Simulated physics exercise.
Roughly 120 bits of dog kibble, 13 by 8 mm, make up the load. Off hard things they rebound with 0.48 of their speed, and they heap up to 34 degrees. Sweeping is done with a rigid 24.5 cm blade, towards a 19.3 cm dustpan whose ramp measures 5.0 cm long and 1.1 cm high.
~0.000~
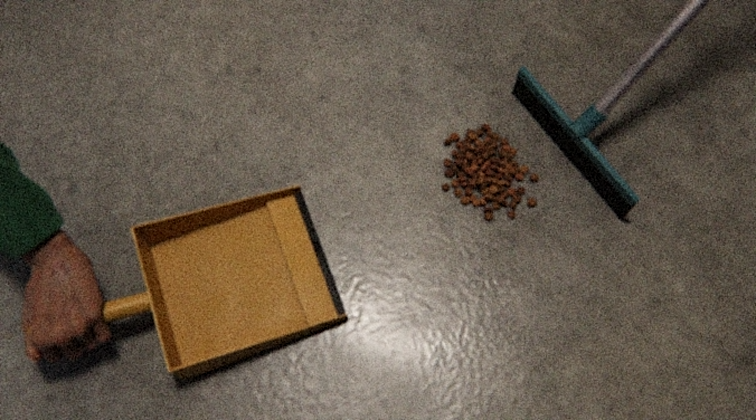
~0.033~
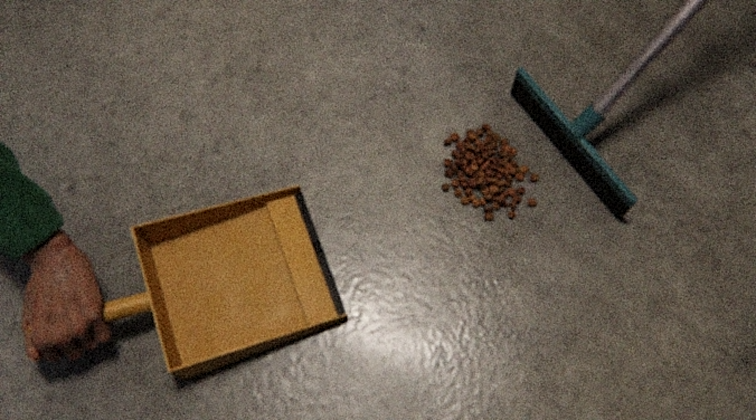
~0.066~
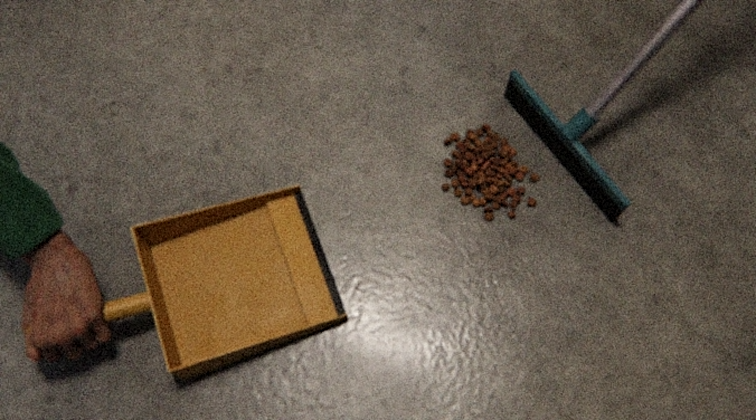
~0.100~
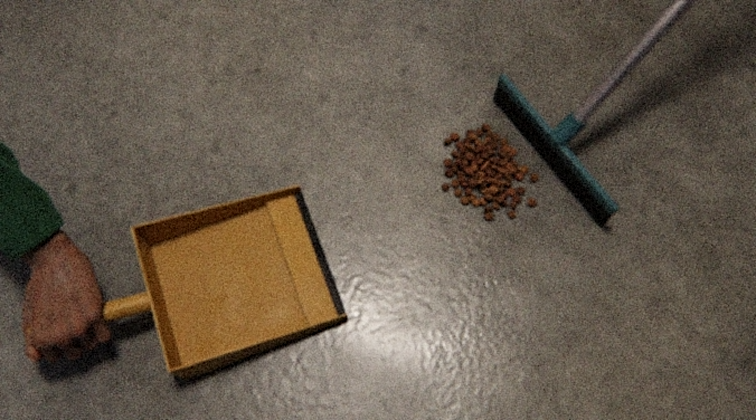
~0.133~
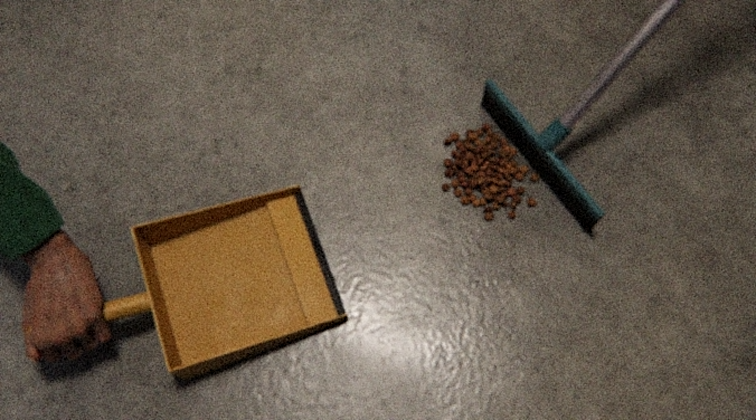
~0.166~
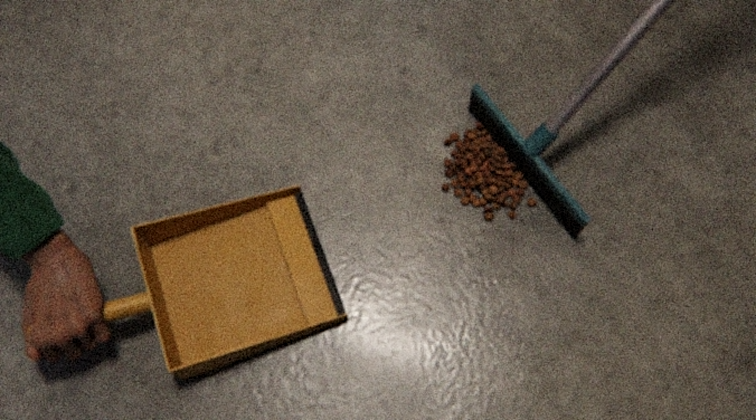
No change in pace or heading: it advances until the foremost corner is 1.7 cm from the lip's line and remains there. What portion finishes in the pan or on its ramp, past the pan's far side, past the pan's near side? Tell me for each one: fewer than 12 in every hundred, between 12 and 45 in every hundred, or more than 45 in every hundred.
As I see it, in the pan or on its ramp: You'll see a middling helping of it there; past the pan's far side: You'll see just a dash of it there; past the pan's near side: You'll see just a dash of it there.
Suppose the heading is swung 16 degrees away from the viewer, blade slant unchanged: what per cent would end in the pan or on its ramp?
In that case around 0 per cent.
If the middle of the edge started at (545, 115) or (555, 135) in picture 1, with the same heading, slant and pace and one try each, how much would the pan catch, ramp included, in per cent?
Close to 5 in a hundred, then close to 10 in a hundred.
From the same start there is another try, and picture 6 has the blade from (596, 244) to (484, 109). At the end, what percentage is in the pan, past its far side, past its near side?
Pan 20; far 5; near 30.
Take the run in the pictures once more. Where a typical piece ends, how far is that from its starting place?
I'd put it near 24 cm.
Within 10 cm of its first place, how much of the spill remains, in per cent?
0 %.
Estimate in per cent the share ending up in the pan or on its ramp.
About 20 per cent.
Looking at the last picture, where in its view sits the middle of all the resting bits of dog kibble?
Centre at rest, approx.: (329, 239) px.
After 0.37 s, middle of the blade 17 cm from the lip; 0 % over the lip, far side 5 %, near side 0 %.
Then, at 0.51 s, middle of the blade 8 cm from the lip; 0 % over the lip, far side 5 %, near side 0 %.
After 0.78 s, middle of the blade 4 cm from the lip; 25 % over the lip, far side 5 %, near side 5 %.
By 1.1 s all is still; pan 20 %, far side 5 %, near side 5 %, in front of the lip or behind the blade 70 %.
